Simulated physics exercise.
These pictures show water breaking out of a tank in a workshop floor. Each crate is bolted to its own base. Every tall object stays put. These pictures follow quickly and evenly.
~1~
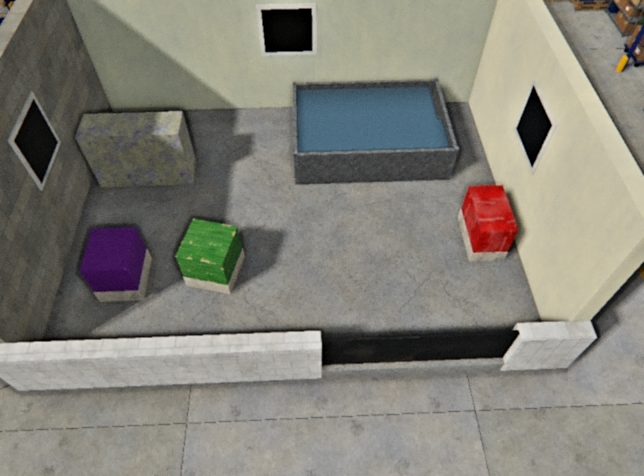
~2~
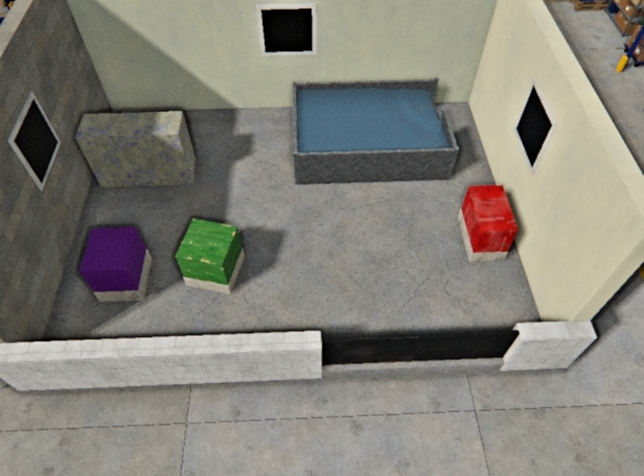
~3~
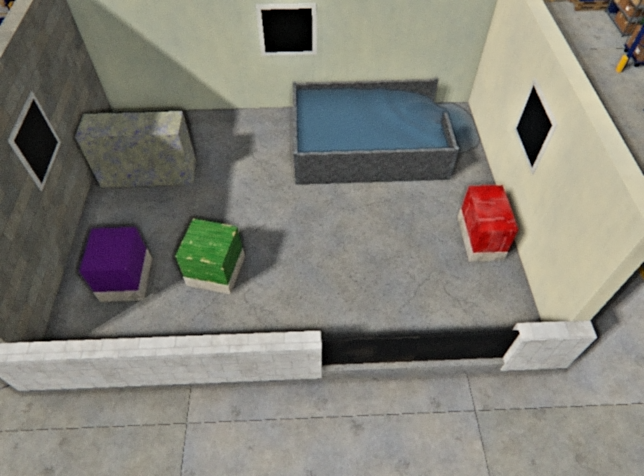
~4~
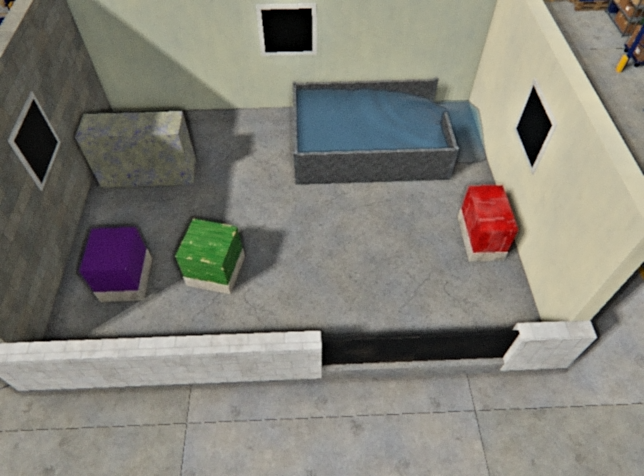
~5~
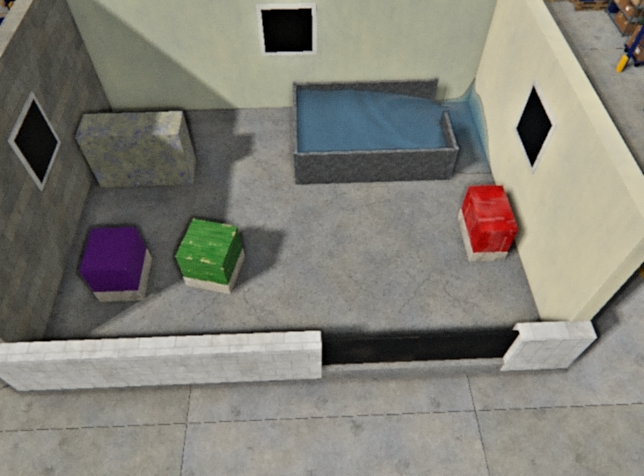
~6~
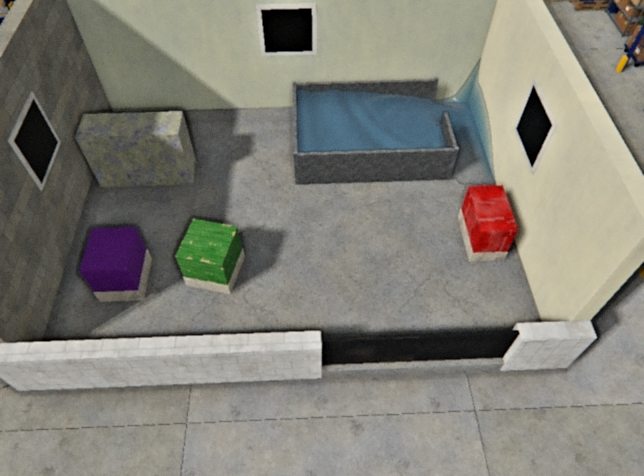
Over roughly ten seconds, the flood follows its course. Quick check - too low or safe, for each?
Green crate safe; red crate too low; purple crate safe.
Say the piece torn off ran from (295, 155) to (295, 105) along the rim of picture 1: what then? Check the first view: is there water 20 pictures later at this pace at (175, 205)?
At that place: Wet.
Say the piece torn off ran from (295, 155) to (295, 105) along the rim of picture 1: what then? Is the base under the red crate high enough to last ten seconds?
The red crate is not reached.
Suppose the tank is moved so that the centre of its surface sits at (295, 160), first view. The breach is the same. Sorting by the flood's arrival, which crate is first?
Answer: The red crate, before any other.
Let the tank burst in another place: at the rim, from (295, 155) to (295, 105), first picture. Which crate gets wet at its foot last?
It's the crate marked red.
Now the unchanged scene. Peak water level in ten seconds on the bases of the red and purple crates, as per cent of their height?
180 and 50 %, roughly.
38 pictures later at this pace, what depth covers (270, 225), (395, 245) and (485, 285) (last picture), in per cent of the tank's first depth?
Around 4, 4 and 4 %.
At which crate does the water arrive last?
I'd go with the one in purple.
A moment on, water covers 10 % of the floor; the green crate not reached, the red crate water round its plinth, the purple crate not reached.
Next, water covers 20 % of the floor; the green crate not reached, the red crate water round its plinth, the purple crate not reached.
Then, water covers 60 % of the floor; the green crate water round its plinth, the red crate water round its plinth, the purple crate not reached.
Later, water covers 95 % of the floor; the green crate water round its plinth, the red crate water round its plinth, the purple crate water round its plinth.
In the end, water covers 100 % of the floor; the green crate stayed above the water, the red crate was topped, the purple crate stayed above the water.
